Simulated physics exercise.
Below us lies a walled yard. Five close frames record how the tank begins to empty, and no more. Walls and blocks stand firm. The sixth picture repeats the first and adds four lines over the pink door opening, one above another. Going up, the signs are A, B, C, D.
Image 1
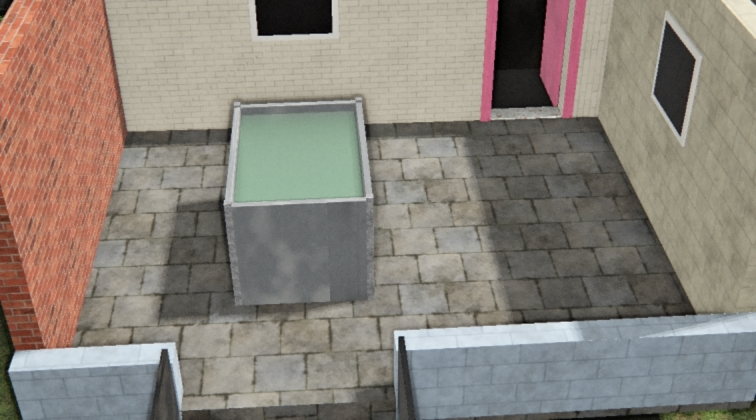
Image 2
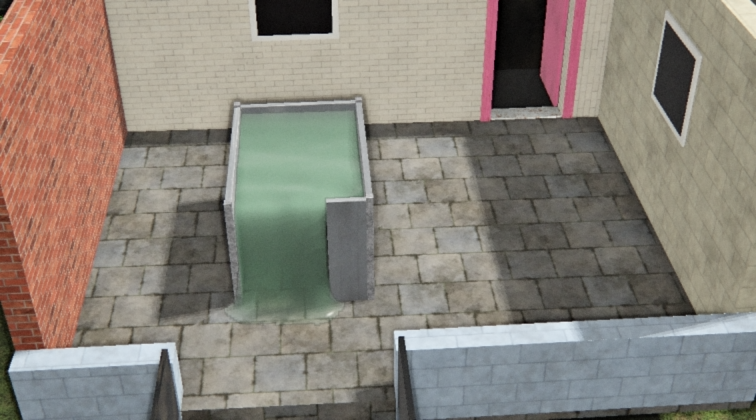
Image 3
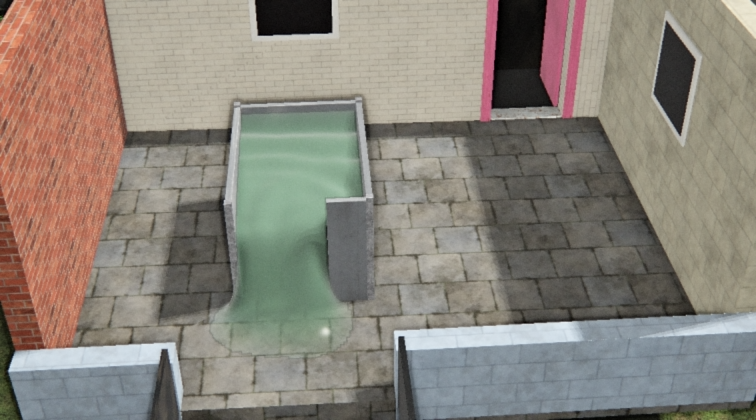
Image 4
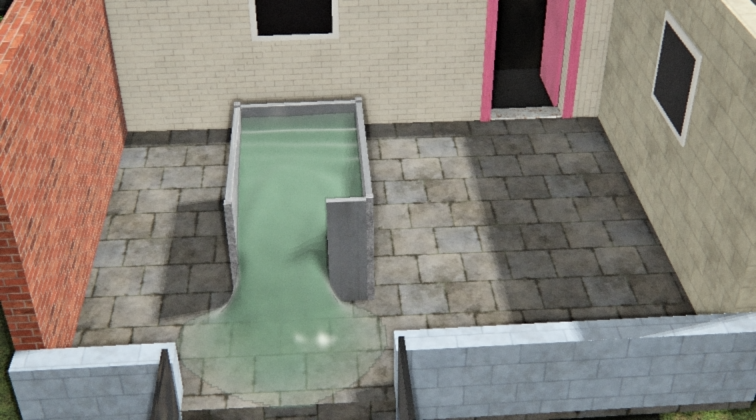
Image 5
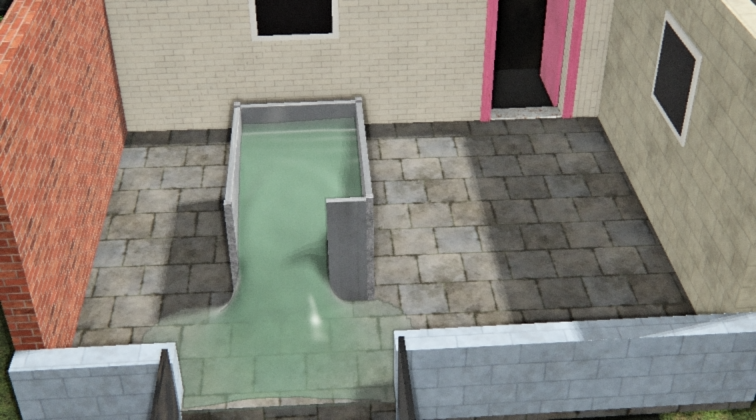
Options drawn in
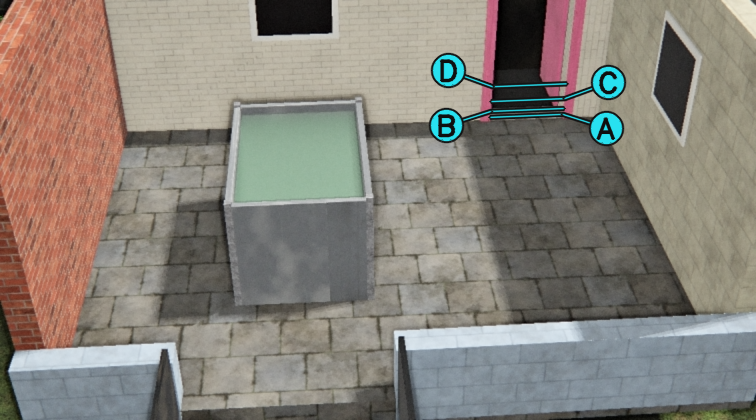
Green water pours from an opened tank and spreads across the paving to the front gateway.
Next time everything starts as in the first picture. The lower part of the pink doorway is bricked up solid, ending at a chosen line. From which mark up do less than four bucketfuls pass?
Height A just does it.
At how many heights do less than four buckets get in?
All of the four.
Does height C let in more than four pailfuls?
No, not at all.
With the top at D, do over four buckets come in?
No, not at all.
On the marked copy, A at (526, 115); B at (527, 109); C at (528, 100); D at (529, 85); from the bottom up A, B, C, D.
With A, nothing gets over.
With B, nothing gets over.
With C, nothing gets over.
With D, nothing gets over.
